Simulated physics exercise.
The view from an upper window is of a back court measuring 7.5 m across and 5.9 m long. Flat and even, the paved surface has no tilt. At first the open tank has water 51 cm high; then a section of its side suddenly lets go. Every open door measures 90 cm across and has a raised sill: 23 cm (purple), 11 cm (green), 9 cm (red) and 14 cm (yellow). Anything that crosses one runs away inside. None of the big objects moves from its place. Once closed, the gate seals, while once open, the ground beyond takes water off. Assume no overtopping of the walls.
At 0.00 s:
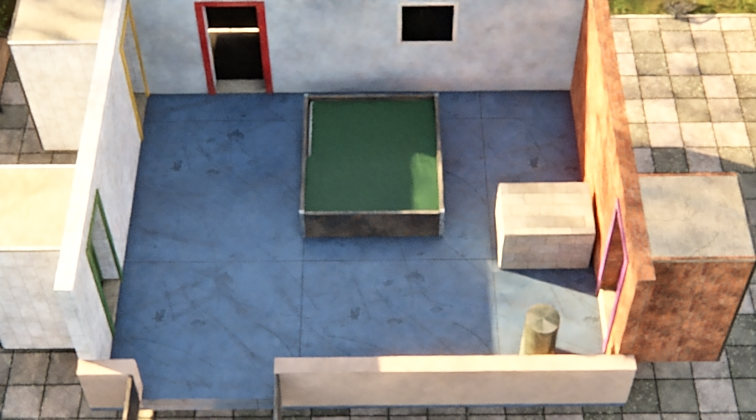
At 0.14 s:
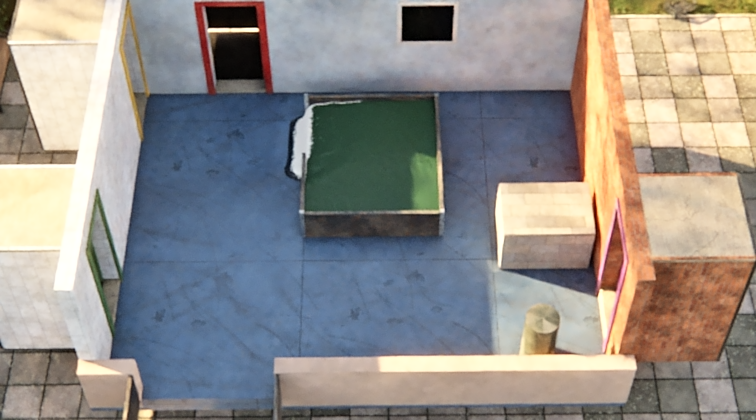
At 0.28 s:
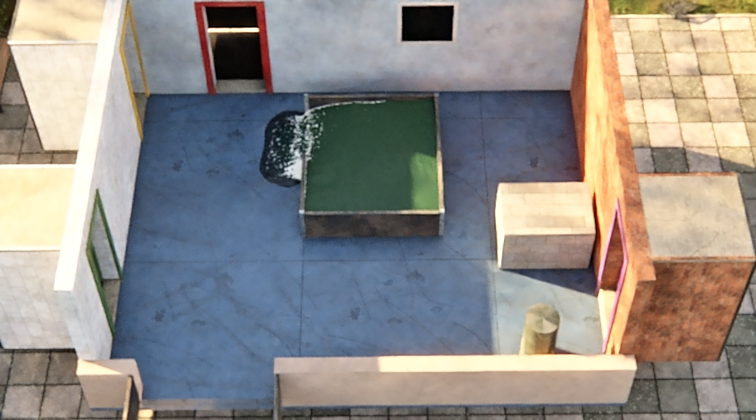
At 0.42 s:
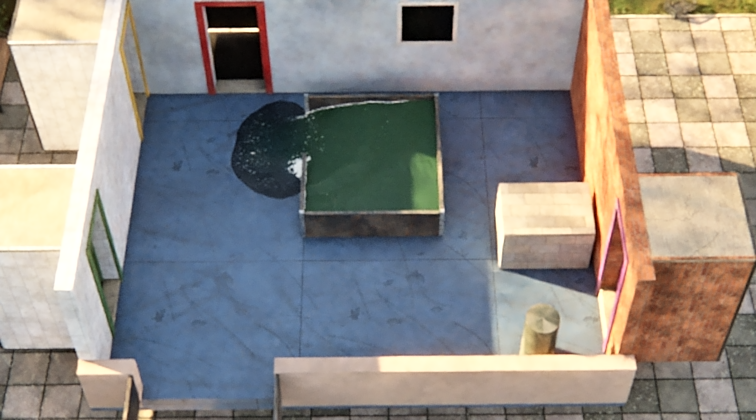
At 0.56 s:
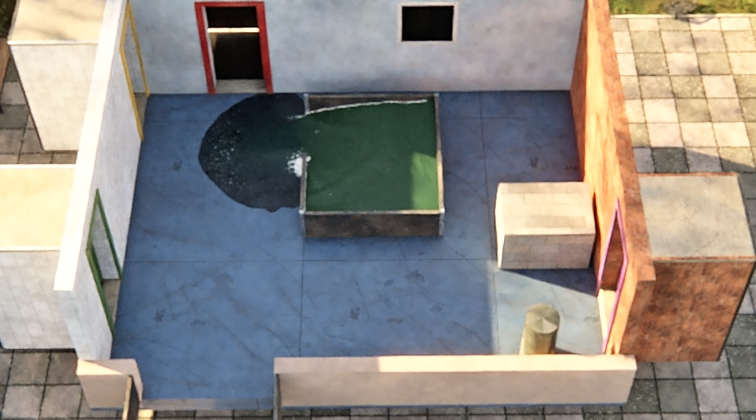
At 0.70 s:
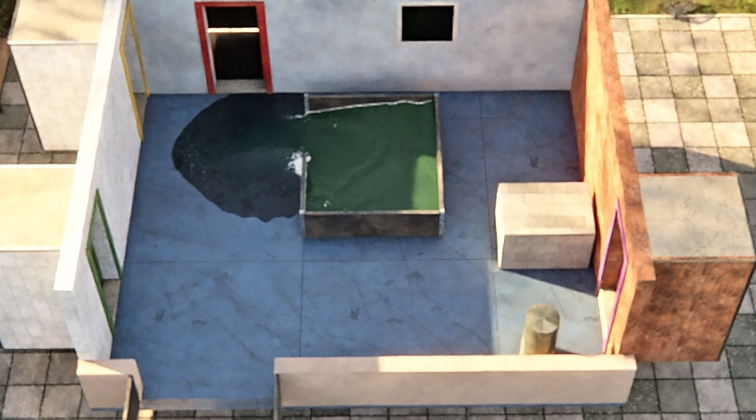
To begin with, green water lies still in an open tank on the blue floor of a walled court. White, foaming water then bursts out over the floor from the tank's left side, and a dark, rounded pool spreads steadily leftward, reaching the back wall near the red-framed doorway.
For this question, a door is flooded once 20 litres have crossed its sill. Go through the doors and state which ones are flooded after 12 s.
The purple door lets in a smaller amount than the limit; the green door lets in a smaller amount than the limit; the red door lets in a larger amount than the limit; the yellow door lets in a larger amount than the limit.
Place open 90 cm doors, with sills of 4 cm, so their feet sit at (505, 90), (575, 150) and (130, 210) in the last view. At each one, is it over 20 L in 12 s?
In that order: Short of it, short of it, beyond it.
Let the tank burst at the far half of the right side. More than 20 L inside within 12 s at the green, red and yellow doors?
Outcomes - green: Not exceeded, red: Not exceeded, yellow: Not exceeded.
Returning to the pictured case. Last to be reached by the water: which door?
Result: Purple door.
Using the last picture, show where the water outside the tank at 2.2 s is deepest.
You'll find it around (147, 107).
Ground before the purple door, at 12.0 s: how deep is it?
I'd say close to 2.5 cm.
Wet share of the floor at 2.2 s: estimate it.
Close to 20 in a hundred parts are wet.
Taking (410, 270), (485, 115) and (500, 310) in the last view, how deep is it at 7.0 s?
Spot by spot: Some 0, 0, then 0 cm.
After 1.4 s water covers 20 % of the floor and is deepest (30 cm) near (300, 136); purple door not reached, green door not reached, red door 12 cm at the sill, 0 L in, yellow door 22 cm at the sill, 1 L in.
After 2.2 s water covers 20 % of the floor and is deepest (36 cm) near (147, 107); purple door not reached, green door not reached, red door 14 cm at the sill, 26 L in, yellow door 34 cm at the sill, 47 L in.
After 3.5 s water covers 30 % of the floor and is deepest (27 cm) near (147, 107); purple door not reached, green door 6 cm at the sill, 0 L in, red door 12 cm at the sill, 61 L in, yellow door 25 cm at the sill, 161 L in.
After 7.0 s water covers 55 % of the floor and is deepest (16 cm) near (144, 122); purple door not reached, green door 6 cm at the sill, 0 L in, red door 12 cm at the sill, 127 L in, yellow door 15 cm at the sill, 214 L in.
After 12.0 s water covers 80 % of the floor and is deepest (8 cm) near (107, 385); purple door 2 cm at the sill, 0 L in, green door 4 cm at the sill, 0 L in, red door 8 cm at the sill, 144 L in, yellow door 8 cm at the sill, 216 L in.
